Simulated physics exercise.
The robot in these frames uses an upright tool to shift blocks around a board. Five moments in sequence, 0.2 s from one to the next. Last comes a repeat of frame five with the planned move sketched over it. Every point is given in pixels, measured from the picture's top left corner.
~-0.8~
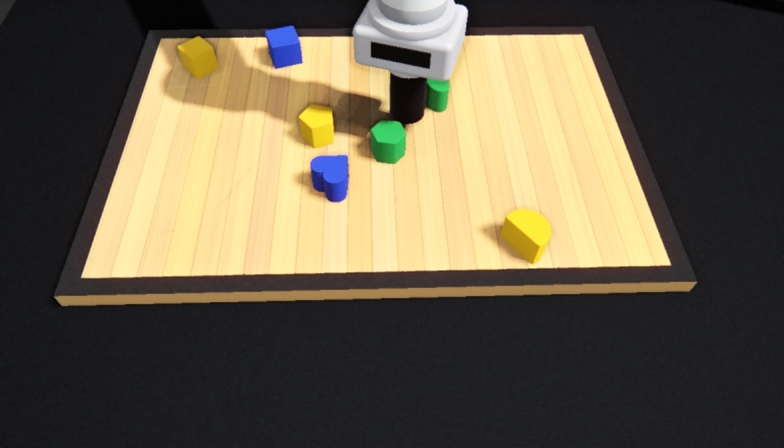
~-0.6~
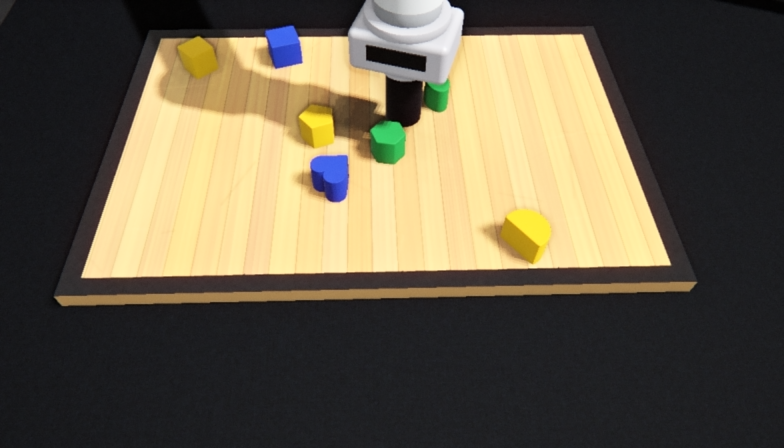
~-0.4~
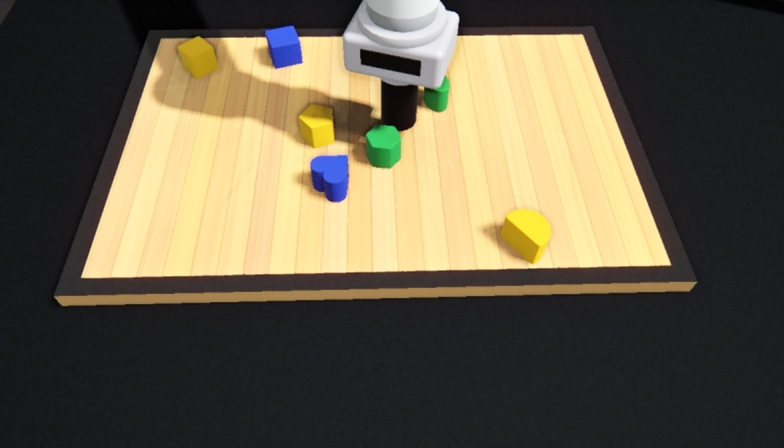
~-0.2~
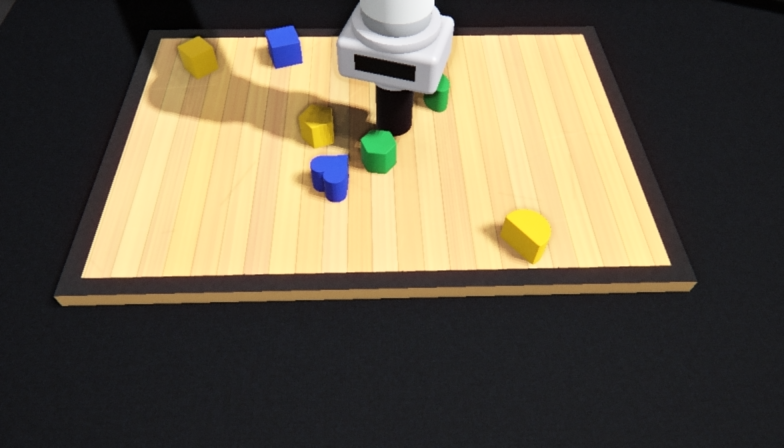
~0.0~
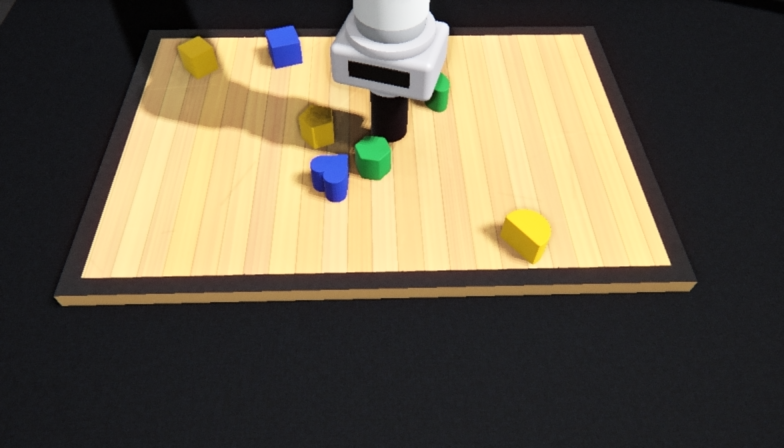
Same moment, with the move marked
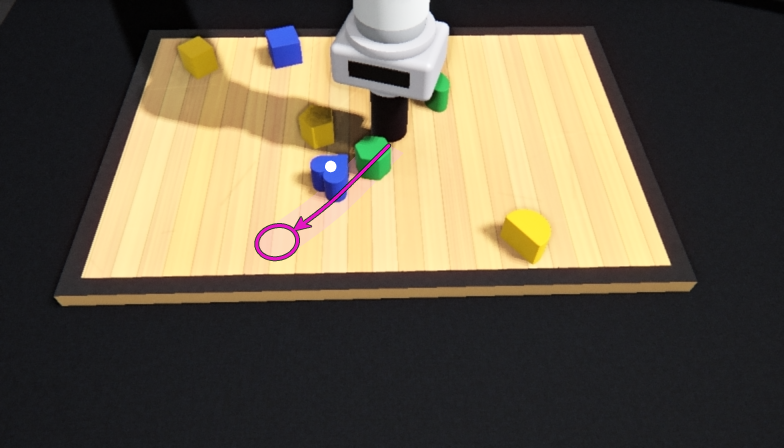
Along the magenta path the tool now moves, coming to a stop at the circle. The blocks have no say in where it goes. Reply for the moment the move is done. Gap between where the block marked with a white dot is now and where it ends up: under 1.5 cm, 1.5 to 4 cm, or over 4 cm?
It ends over 4 cm away.
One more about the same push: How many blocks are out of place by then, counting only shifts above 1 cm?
I'd say two blocks get shifted by more than about 1 cm.
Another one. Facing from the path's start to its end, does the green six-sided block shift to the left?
Yes, that is how it ends up.
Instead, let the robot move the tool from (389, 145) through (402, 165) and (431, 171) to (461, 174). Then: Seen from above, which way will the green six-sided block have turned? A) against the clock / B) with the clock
My pick is B.
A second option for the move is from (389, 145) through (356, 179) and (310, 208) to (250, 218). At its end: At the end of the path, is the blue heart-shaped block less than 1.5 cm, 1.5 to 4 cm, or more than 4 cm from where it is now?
The block winds up beyond 4 cm from where it is now.
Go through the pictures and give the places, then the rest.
In the first frame, tool tip (407, 113); block tops, yellow pentagonal block (317, 115); blue heart-shaped block (331, 166); green six-sided block (389, 131).
In the second frame, tool (403, 116); blocks unchanged.
In the third frame, tool (399, 119); green six-sided block (384, 136).
In the fourth frame, tool (394, 124); green six-sided block (379, 141).
In the fifth frame, tool (389, 130); yellow pentagonal block (317, 115); blue heart-shaped block (331, 166); green six-sided block (373, 147).
Path on the board, from (389, 145) over (358, 177) and (322, 210) to (277, 242); the dot is on the blue heart-shaped block.
The first path, step by step. One third of the way, tool (357, 162); blue heart-shaped block (310, 175); green six-sided block (344, 182).
Two thirds of the way, tool (319, 196); blue heart-shaped block (276, 188), turned 65° clockwise; green six-sided block (316, 222), turned 30° anticlockwise.
At the end, tool (274, 228); yellow pentagonal block in place; blue heart-shaped block (255, 197), turned 150° clockwise; green six-sided block (299, 245), turned 105° anticlockwise.
